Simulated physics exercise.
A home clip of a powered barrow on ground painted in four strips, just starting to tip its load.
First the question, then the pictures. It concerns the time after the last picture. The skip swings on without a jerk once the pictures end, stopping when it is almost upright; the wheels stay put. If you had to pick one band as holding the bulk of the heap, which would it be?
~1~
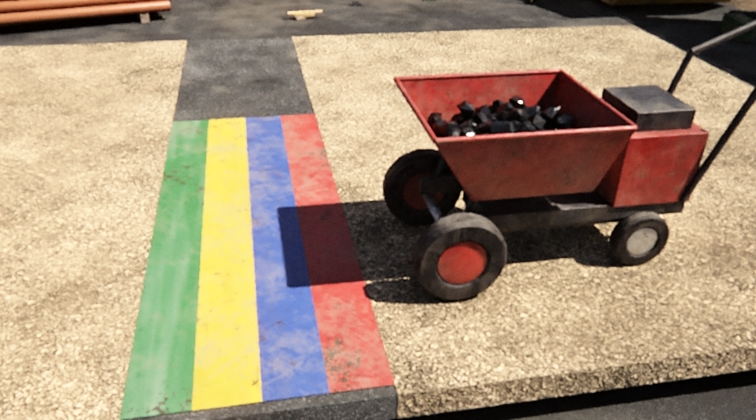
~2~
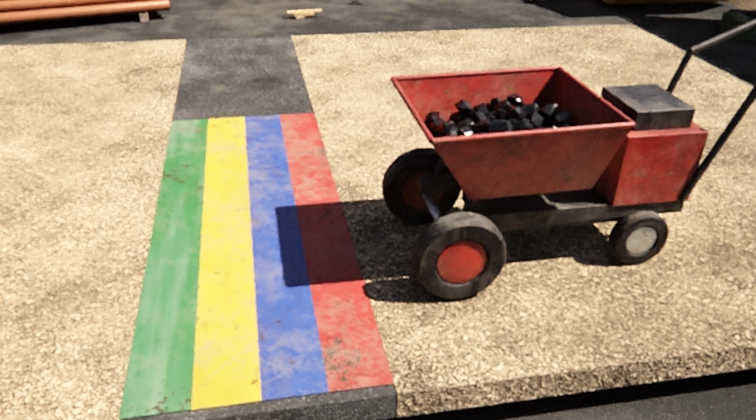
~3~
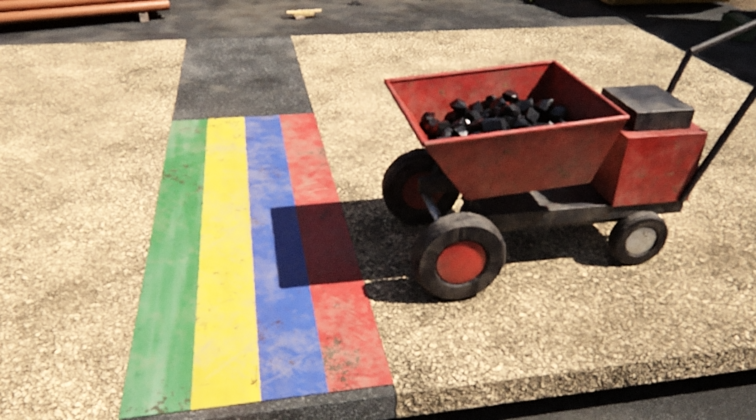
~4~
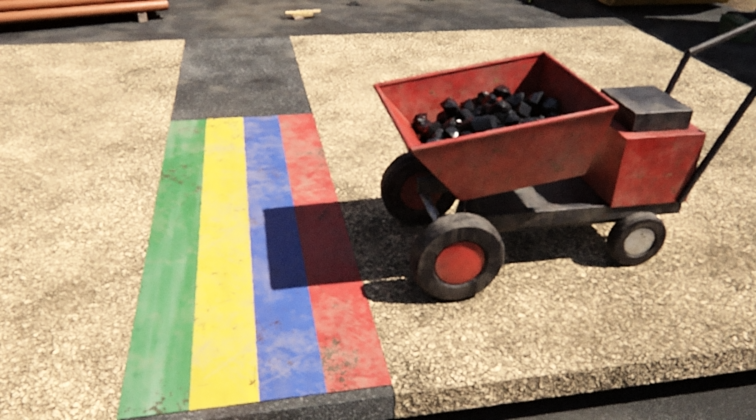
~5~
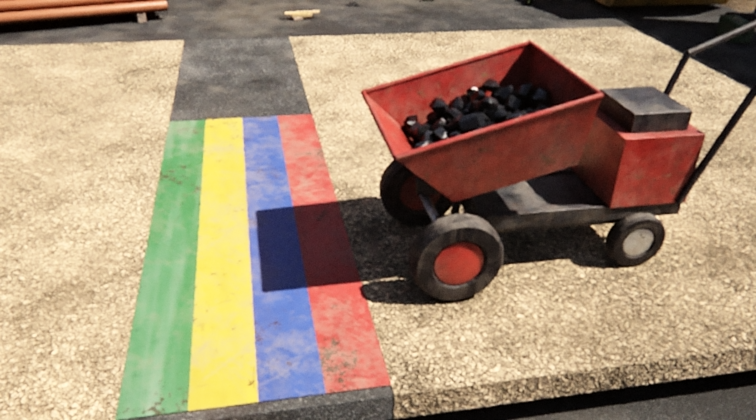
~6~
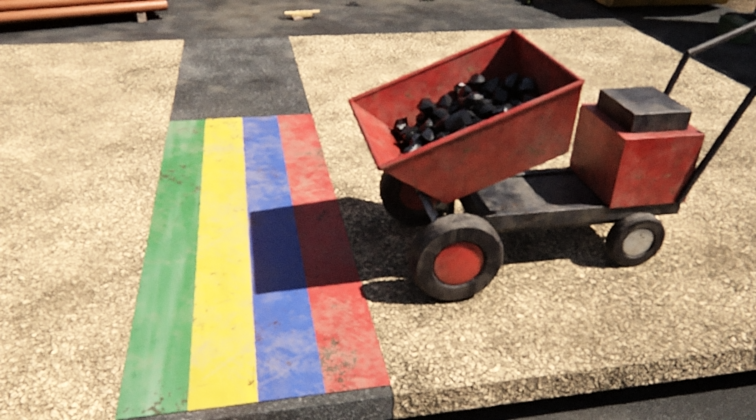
I would pick blue.
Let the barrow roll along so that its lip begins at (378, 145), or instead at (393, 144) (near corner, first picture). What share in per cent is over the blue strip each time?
Around 20 % the first time and around 30 % the second.
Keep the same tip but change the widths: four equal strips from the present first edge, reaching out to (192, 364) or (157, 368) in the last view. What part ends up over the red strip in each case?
10 % and 10 %.
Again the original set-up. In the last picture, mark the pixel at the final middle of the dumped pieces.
(270, 264).
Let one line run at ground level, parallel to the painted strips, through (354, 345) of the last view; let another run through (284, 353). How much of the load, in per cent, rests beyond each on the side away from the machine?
Roughly 90 and 50 percent.
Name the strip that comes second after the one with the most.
Rank two: Yellow.
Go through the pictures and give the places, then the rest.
The first frame shows lip of the skip at (435, 141), level; top of the load at (508, 128), lumps of coal; red strip at (351, 340); blue strip at (290, 347); yellow strip at (227, 355); green strip at (162, 362).
The second frame shows lip of the skip at (432, 141), tipped barely; top of the load at (505, 126).
The third frame shows lip of the skip at (424, 144), tipped barely; top of the load at (521, 125).
The fourth frame shows lip of the skip at (411, 150), tipped a little; top of the load at (508, 118).
The fifth frame shows lip of the skip at (396, 158), tipped clearly; top of the load at (520, 118).
The sixth frame shows lip of the skip at (380, 168), tipped clearly; top of the load at (508, 111); red strip at (347, 340); blue strip at (286, 347); yellow strip at (223, 355); green strip at (158, 362).
Soon, skip tipped steeply; all in the skip.
A while on, skip tipped right over; nearly all in the skip; a small part over the blue strip.
Towards the end, skip tipped right over; about a third in the skip; a stray few over the red strip; about a third over the blue strip; about a quarter over the yellow strip; a stray few over the green strip; a stray few off the paint.
Finally, skip tipped right over; a small part in the skip; a small part over the red strip; about half over the blue strip; about a quarter over the yellow strip; a stray few over the green strip; a stray few off the paint.
